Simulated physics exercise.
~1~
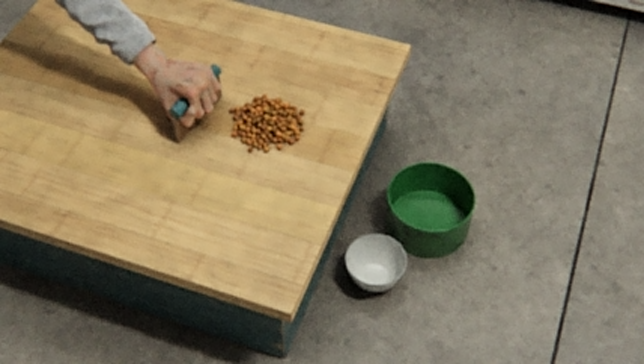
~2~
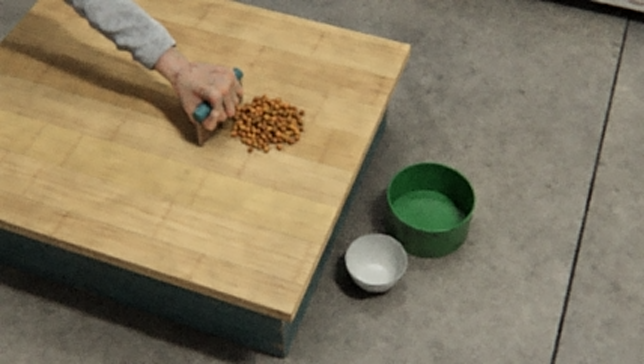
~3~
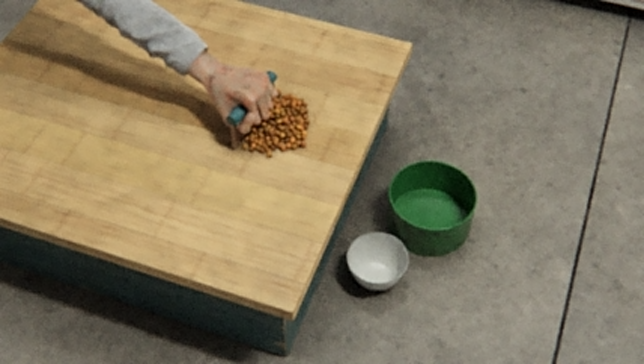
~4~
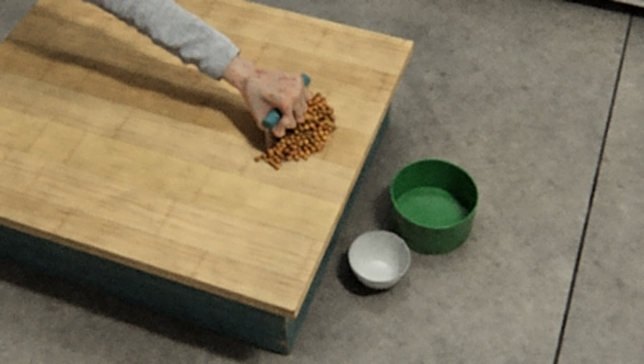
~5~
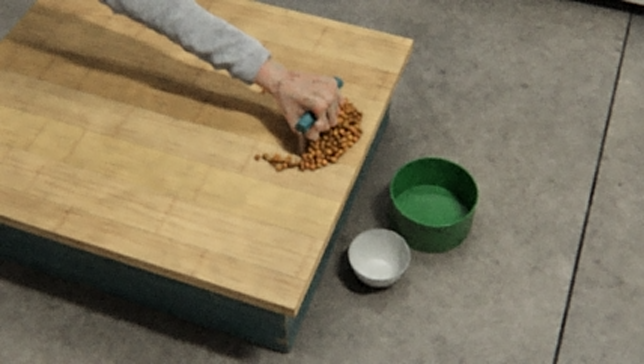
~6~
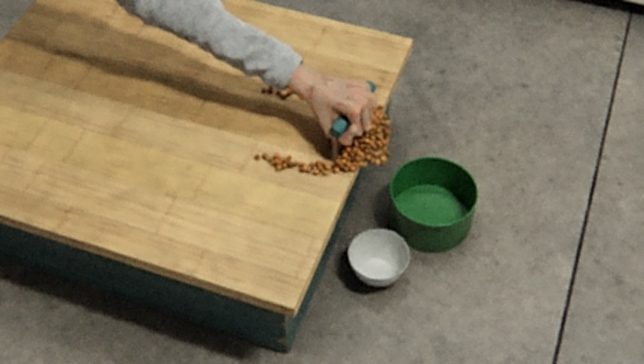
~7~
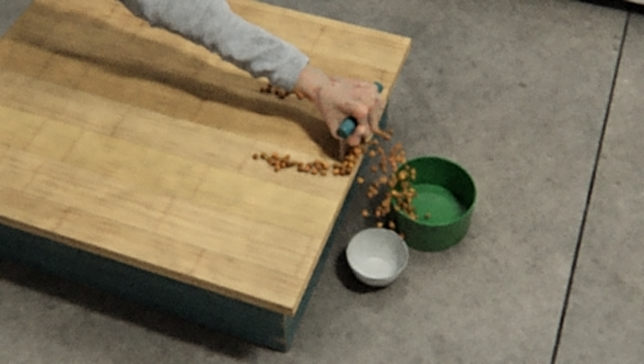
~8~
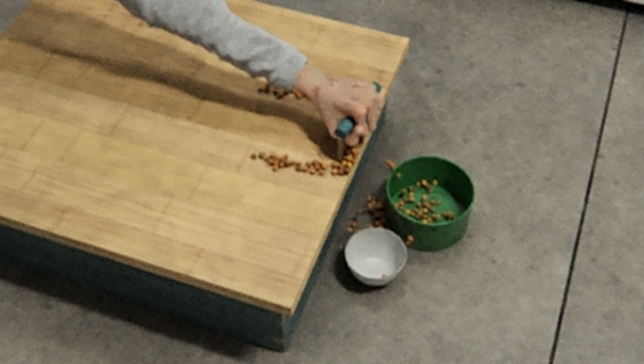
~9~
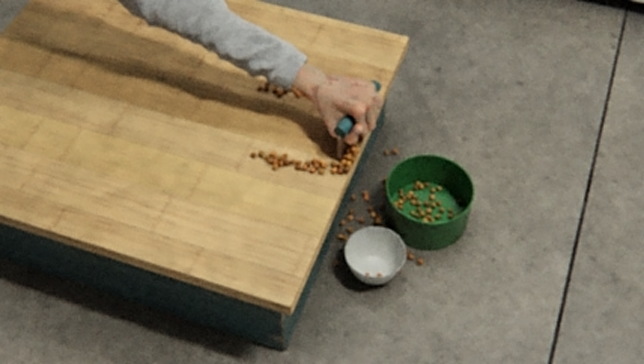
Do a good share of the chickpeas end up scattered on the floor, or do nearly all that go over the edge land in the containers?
A good share of them miss and scatter on the floor around the containers. Many others land in the green pot, while the white bowl catches hardly any.
